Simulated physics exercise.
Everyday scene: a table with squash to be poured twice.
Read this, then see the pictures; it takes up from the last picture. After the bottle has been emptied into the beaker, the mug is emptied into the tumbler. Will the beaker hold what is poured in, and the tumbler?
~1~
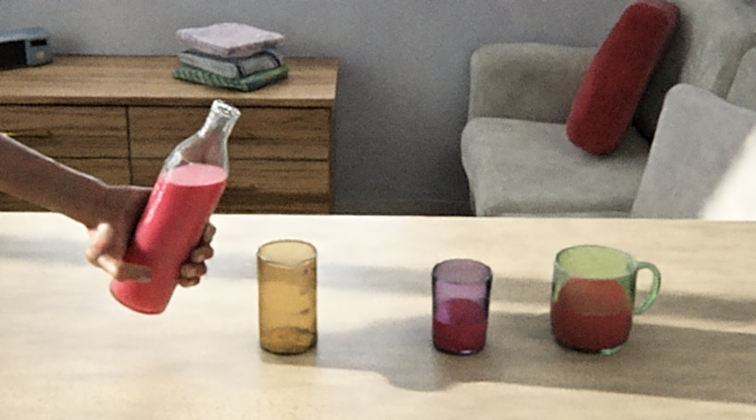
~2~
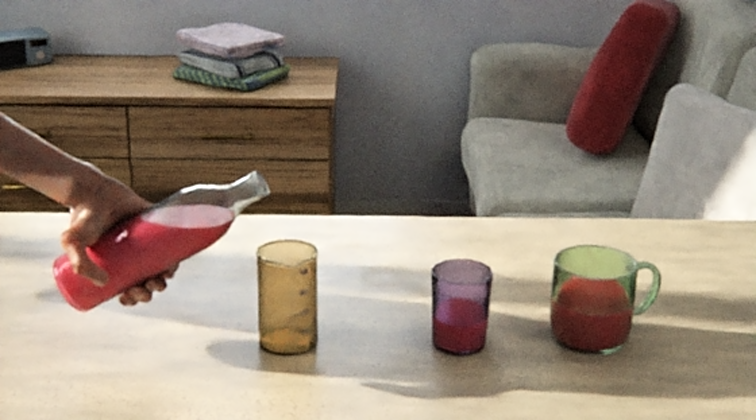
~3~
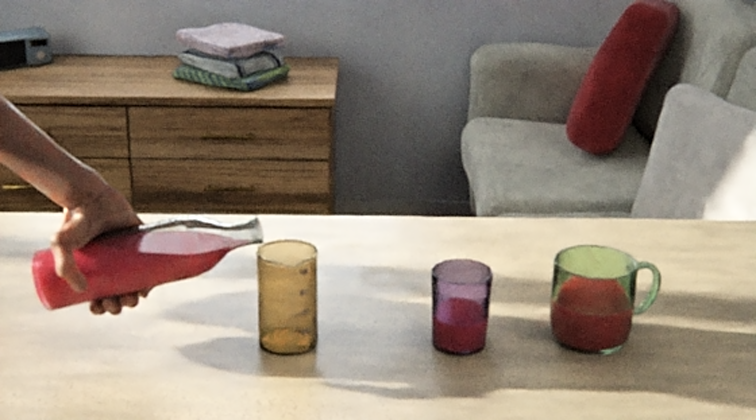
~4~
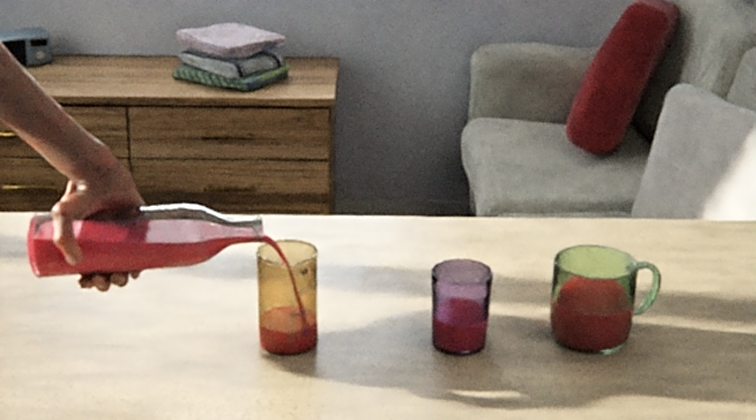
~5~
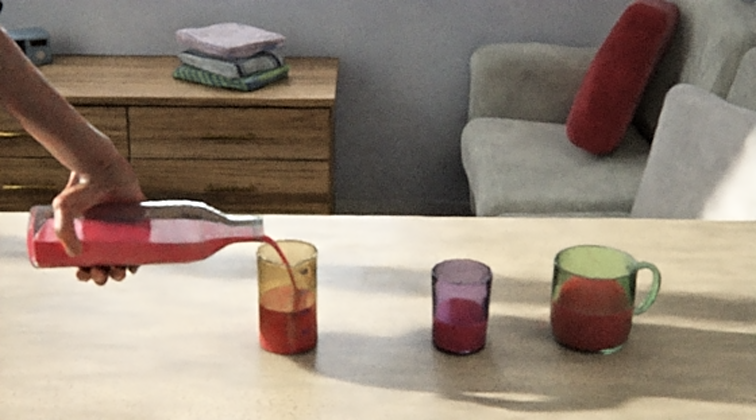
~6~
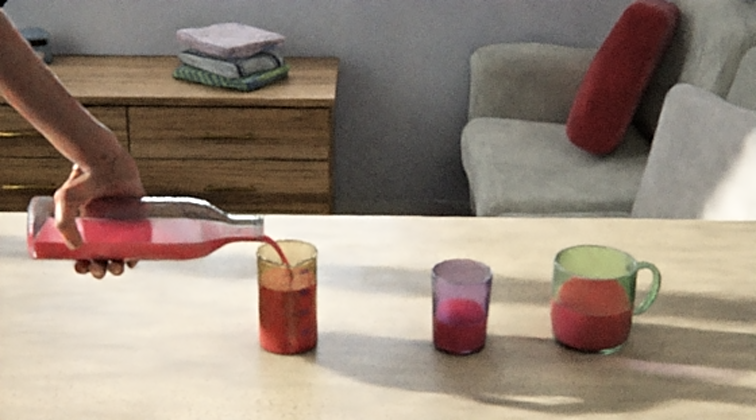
My prediction: The beaker is not roomy enough; the tumbler is not roomy enough.
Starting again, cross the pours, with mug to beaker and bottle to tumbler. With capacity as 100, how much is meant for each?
Taking them in order, that works out to 70 and 260 in a hundred.
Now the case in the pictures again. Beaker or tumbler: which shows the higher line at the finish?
The higher line is in the left one.
Next, the beaker is full to the brim with a puddle round it.
Finally, the beaker is full to the brim with a puddle round it; the tumbler is full to the brim with a puddle round it.
